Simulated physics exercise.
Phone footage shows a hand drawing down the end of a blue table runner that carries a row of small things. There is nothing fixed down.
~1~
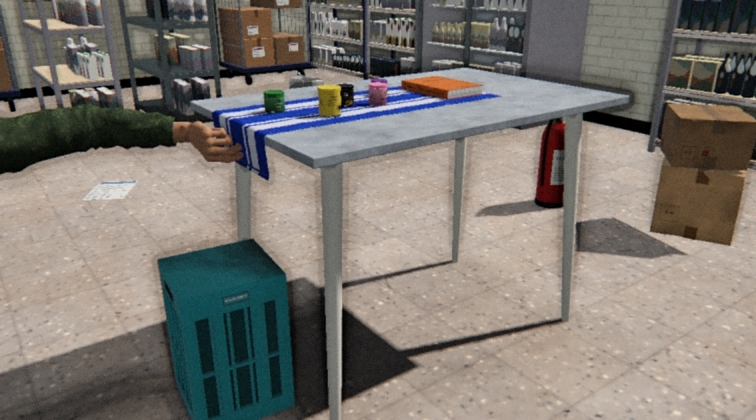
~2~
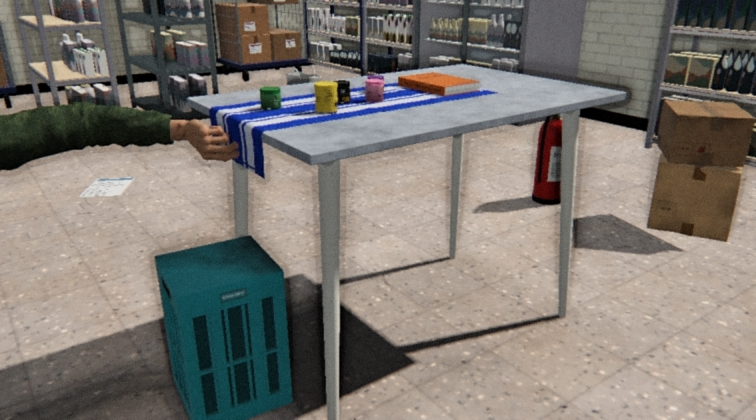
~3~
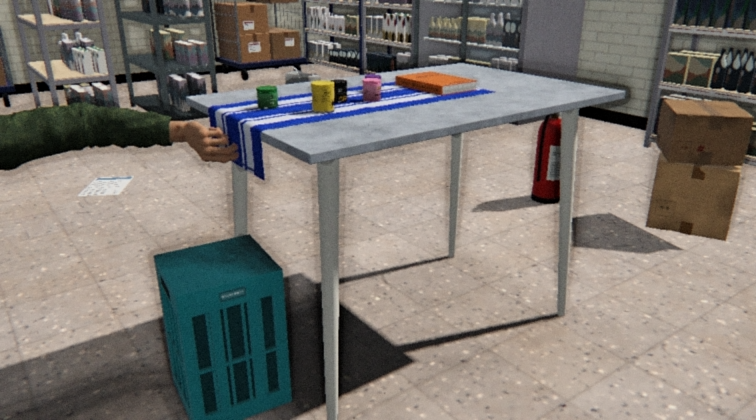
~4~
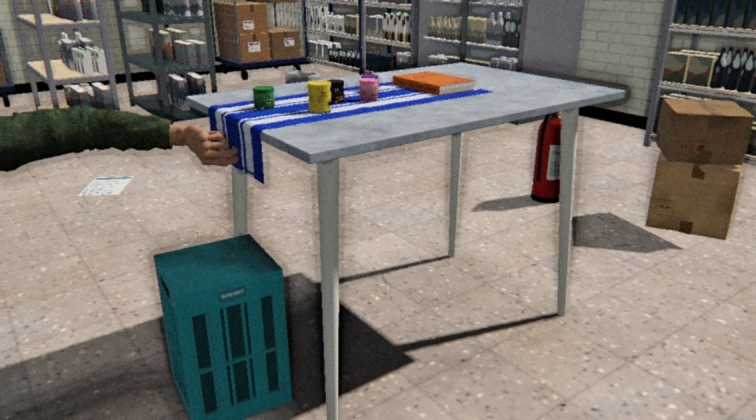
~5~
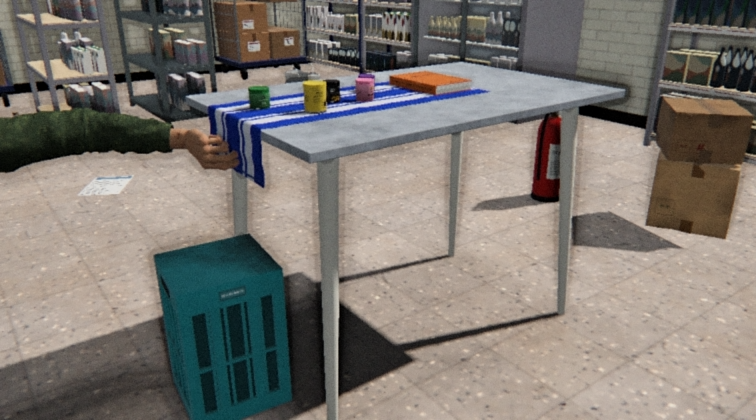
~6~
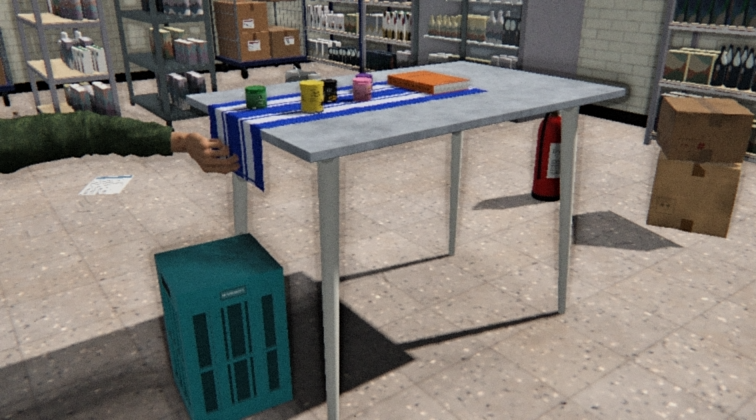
In a storeroom lined with shelves, a hand at the left slowly draws a blue-and-white runner down over a table's edge, and the small colorful containers and orange book on it shift slightly left.
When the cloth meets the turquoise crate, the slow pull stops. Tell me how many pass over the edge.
Two pass over it.
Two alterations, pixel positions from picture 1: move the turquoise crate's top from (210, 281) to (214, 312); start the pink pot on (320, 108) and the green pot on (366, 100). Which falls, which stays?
The pink pot is lost, the green pot stays put.
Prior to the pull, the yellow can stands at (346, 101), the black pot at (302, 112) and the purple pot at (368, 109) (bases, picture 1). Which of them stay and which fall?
Result - yellow can: Still up; black pot: Down; purple pot: Still up.
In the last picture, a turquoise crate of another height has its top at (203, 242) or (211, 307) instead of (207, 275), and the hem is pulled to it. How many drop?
Count: 1, then 3.
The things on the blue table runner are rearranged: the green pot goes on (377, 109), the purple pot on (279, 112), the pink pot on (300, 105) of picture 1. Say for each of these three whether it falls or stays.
Of the three, the green pot stays aloft, the purple pot ends off the top and the pink pot ends off the top.
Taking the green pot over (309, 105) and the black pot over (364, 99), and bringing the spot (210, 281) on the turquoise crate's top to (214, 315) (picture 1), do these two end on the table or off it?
Here's what happens: The green pot leaves its perch, the black pot remains aboard.
Soon after, hem near (240, 208); all still up.
Then, hem near (241, 237); green pot gone.
Further on, hem on the crate; green pot and yellow can gone.
At rest, hem on the crate; green pot and yellow can gone. The table loses two.
